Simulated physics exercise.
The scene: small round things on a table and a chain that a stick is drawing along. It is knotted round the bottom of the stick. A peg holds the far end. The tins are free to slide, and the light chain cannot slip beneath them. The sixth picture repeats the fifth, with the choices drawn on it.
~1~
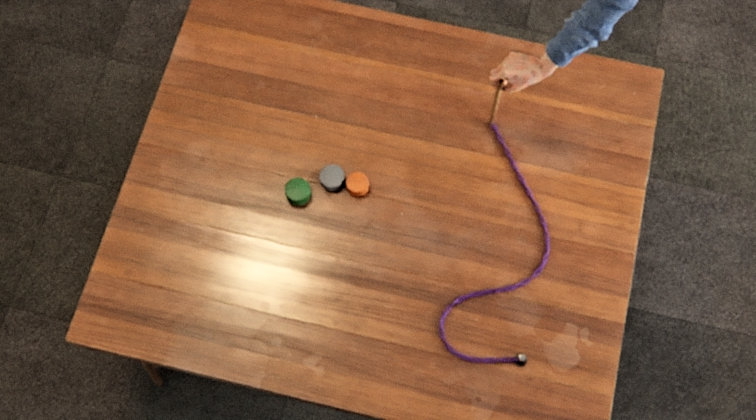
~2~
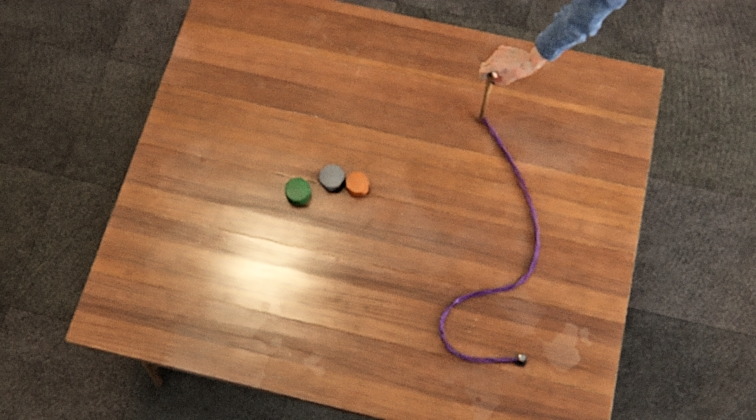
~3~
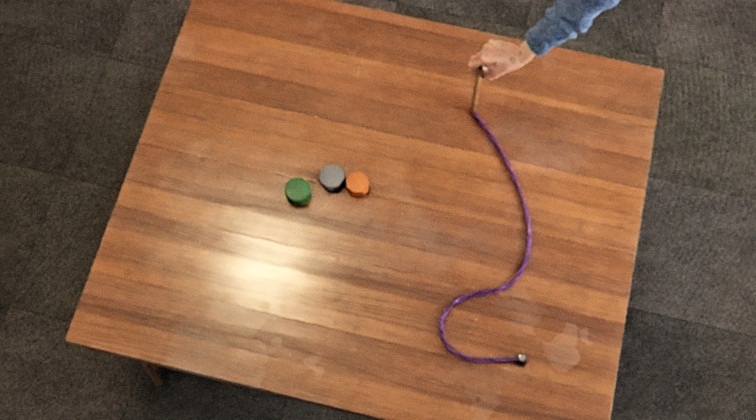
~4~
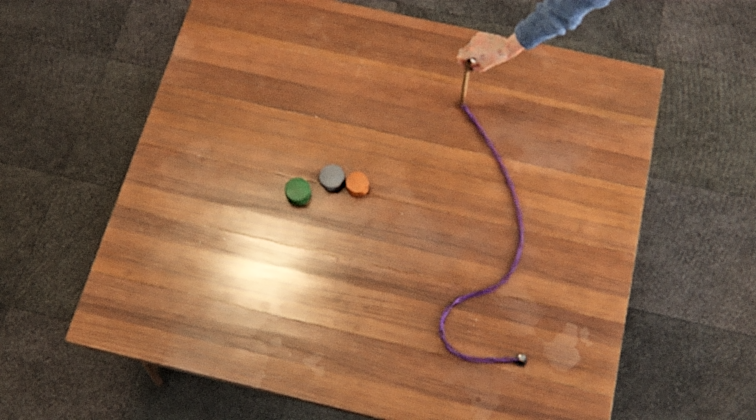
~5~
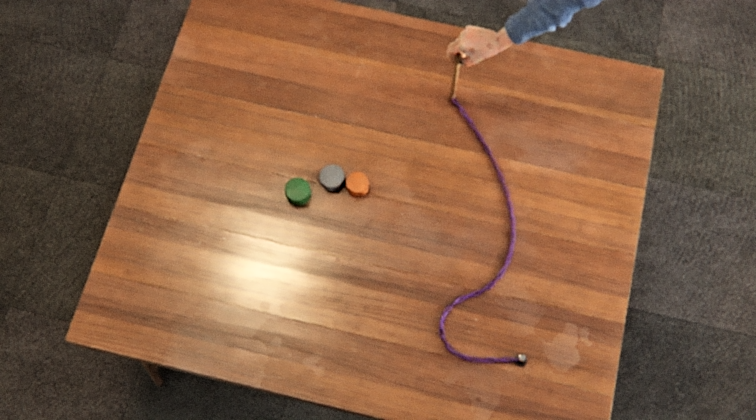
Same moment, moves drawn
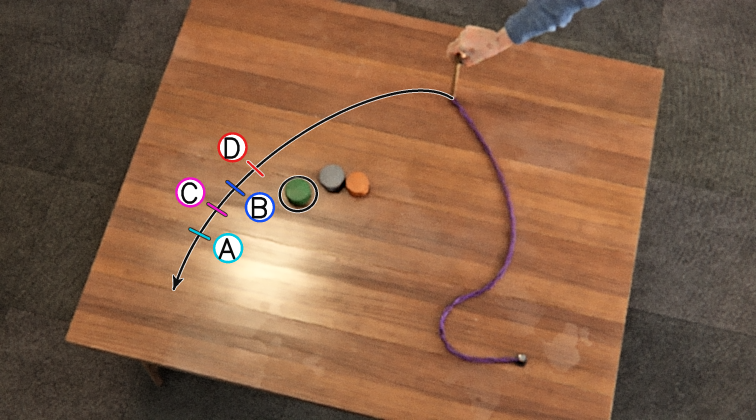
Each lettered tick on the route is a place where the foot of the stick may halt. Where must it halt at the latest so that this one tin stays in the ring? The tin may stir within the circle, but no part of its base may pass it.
All is well up to C.
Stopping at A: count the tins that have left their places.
Three.
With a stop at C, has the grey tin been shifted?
Yes.
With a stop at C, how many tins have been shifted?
Two.
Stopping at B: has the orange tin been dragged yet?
No.
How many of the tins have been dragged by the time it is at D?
The count is none.
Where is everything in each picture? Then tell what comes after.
Green tin (298, 192); peg (522, 359); grey tin (332, 178), in the first frame.
Grey tin (332, 178); orange tin (357, 184), in the second frame.
Green tin (298, 192); peg (522, 359), in the third frame.
Grey tin (332, 178); orange tin (357, 184), in the fourth frame.
Green tin (298, 192); peg (522, 359); grey tin (332, 178), in the fifth frame.
On the marked copy, A at (200, 234); B at (235, 188); C at (217, 209); D at (255, 169); the ring at (298, 194); the route from (452, 98) via (286, 144) to (174, 289).
Following C. Soon after the start, foot of the stick (361, 104); green tin (298, 192).
Later, foot of the stick (277, 151); green tin (298, 192).
In the end, foot of the stick (217, 210); grey tin (328, 190); orange tin (351, 194); green tin (298, 192); the green tin is still in its ring.
As for the rest, A drags the ringed tin to (294, 209); B is safe but short; D is safe but short.
